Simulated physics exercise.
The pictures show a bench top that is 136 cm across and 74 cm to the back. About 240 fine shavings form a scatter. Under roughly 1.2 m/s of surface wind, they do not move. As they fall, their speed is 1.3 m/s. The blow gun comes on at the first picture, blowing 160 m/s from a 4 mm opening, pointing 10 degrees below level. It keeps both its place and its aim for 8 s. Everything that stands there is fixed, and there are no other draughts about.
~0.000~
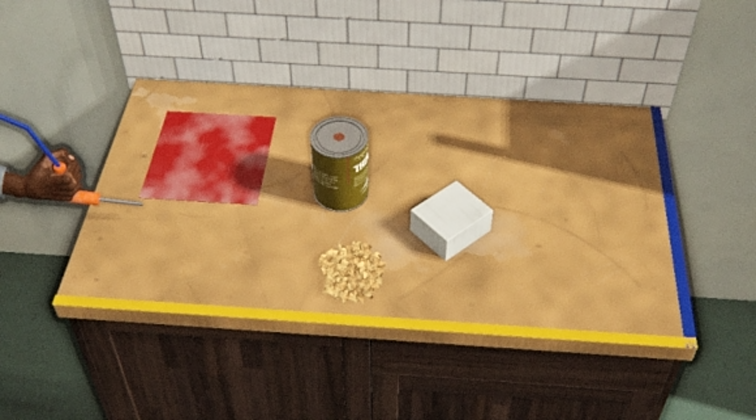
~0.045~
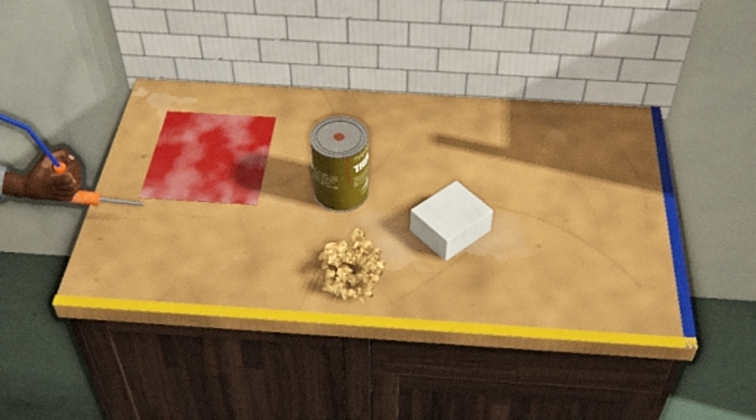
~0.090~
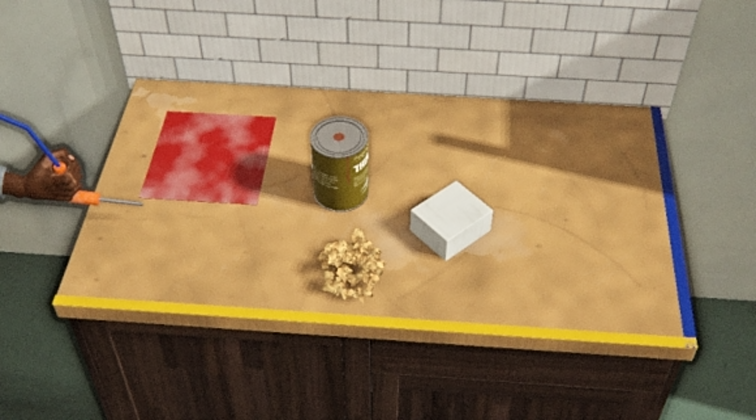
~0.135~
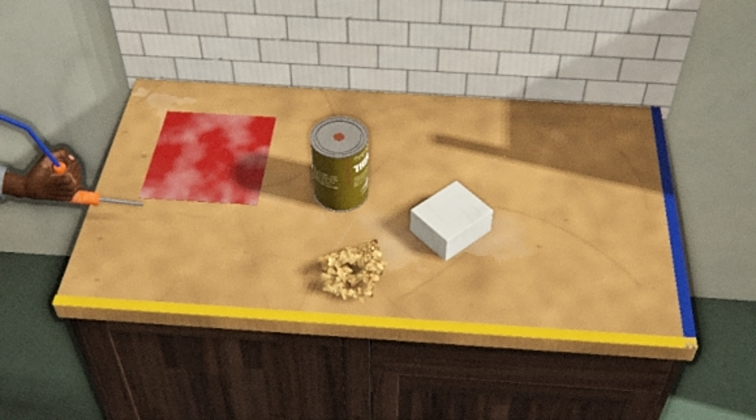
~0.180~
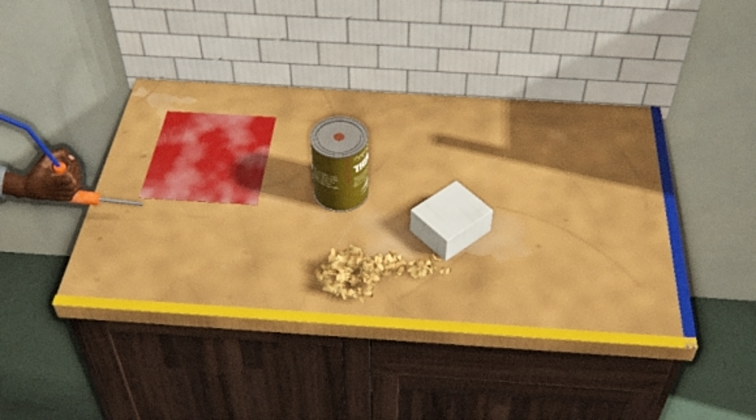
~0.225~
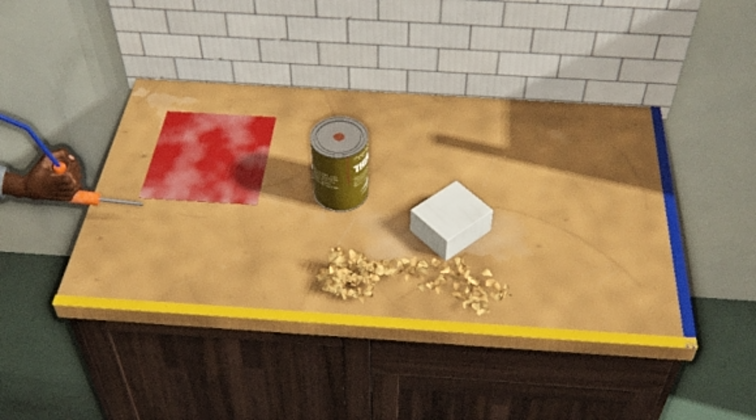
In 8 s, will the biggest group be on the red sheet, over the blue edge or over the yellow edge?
The biggest group is at the yellow one.
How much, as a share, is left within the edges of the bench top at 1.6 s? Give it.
Close to 0 in a hundred are still there at that time.
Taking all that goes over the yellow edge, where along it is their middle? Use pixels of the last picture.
(533, 337).
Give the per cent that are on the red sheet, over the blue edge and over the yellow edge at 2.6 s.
Roughly 0 % red, 30 % blue and 70 % yellow.
After 1.6 s, 31 % are over the blue edge, 0 % on the red sheet and 69 % over the yellow edge; 99 % have settled or left.
After 2.6 s, 31 % are over the blue edge, 0 % on the red sheet and 69 % over the yellow edge; 100 % have settled or left.
After 4.4 s, 31 % are over the blue edge, 0 % on the red sheet and 69 % over the yellow edge; 100 % have settled or left.
After 8.0 s, at the end, 31 % are over the blue edge, 0 % on the red sheet and 69 % over the yellow edge.
